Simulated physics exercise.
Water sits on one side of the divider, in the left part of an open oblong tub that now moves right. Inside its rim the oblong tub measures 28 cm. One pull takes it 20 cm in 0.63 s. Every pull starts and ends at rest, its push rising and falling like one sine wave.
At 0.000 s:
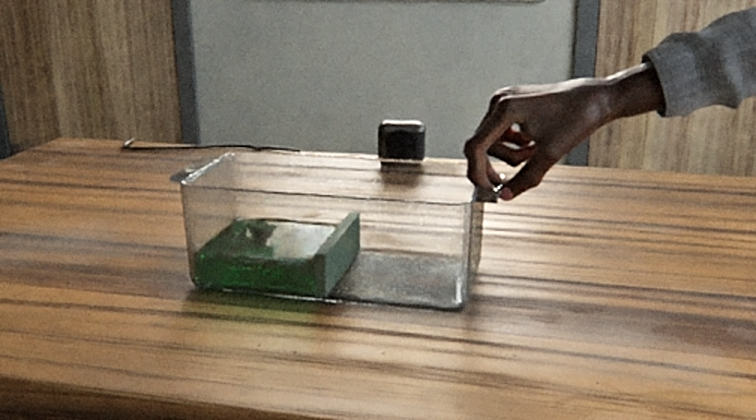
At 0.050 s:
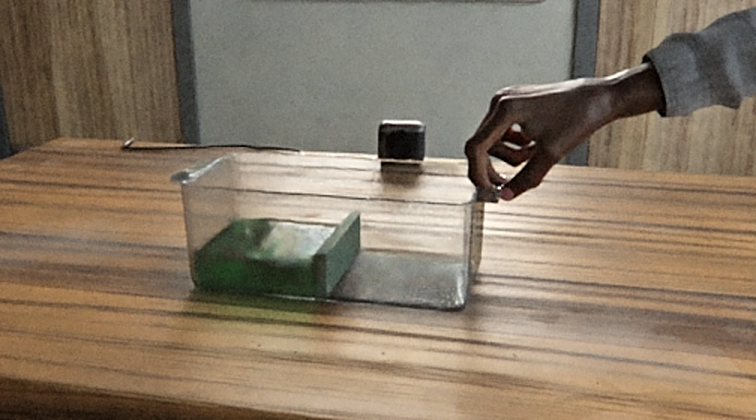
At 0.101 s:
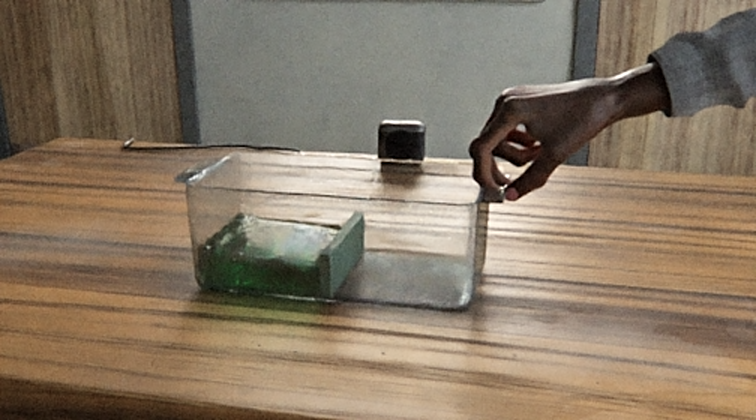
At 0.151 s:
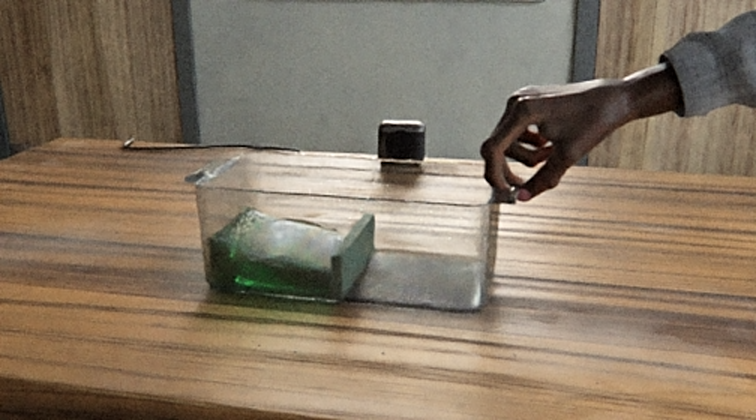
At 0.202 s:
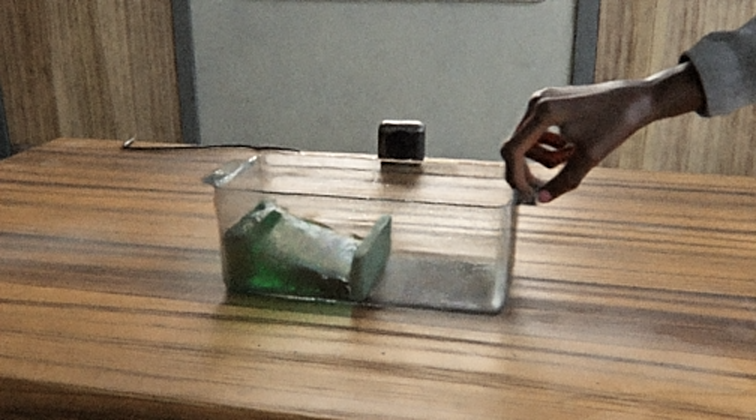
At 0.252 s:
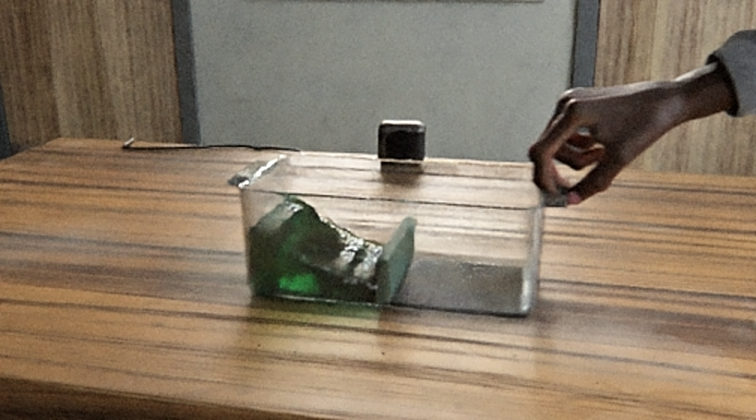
A hand in a grey sleeve pinches the right rim of a clear oblong tub on a striped wooden table, seen from the front and slightly above by a still camera. Green water sits left of an upright divider, the right part looks empty, and a small black object stands behind. The hand draws the tub a short way right, slowly then faster, and the water heaps up at the left and slopes down toward the divider.
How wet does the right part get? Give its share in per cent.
Close to 29 per cent.
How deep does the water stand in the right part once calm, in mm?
Some 10 mm deep.
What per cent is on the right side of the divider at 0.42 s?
About 0 per cent.
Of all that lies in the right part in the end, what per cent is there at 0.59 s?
Near 80 in a hundred.
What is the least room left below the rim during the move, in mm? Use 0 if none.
About 0 mm.
After 0.42 s it has gone 16 cm; 0 per cent is on the right side and 0 is out of the oblong tub.
After 0.59 s it has gone 20 cm; 25 per cent is on the right side and 0 is out of the oblong tub.
After 0.75 s it has gone 20 cm; 29 per cent is on the right side and 1 is out of the oblong tub.
After 0.92 s it has gone 20 cm; 28 per cent is on the right side and 1 is out of the oblong tub.
In the end 29 per cent is on the right side and 1 is out of the oblong tub.
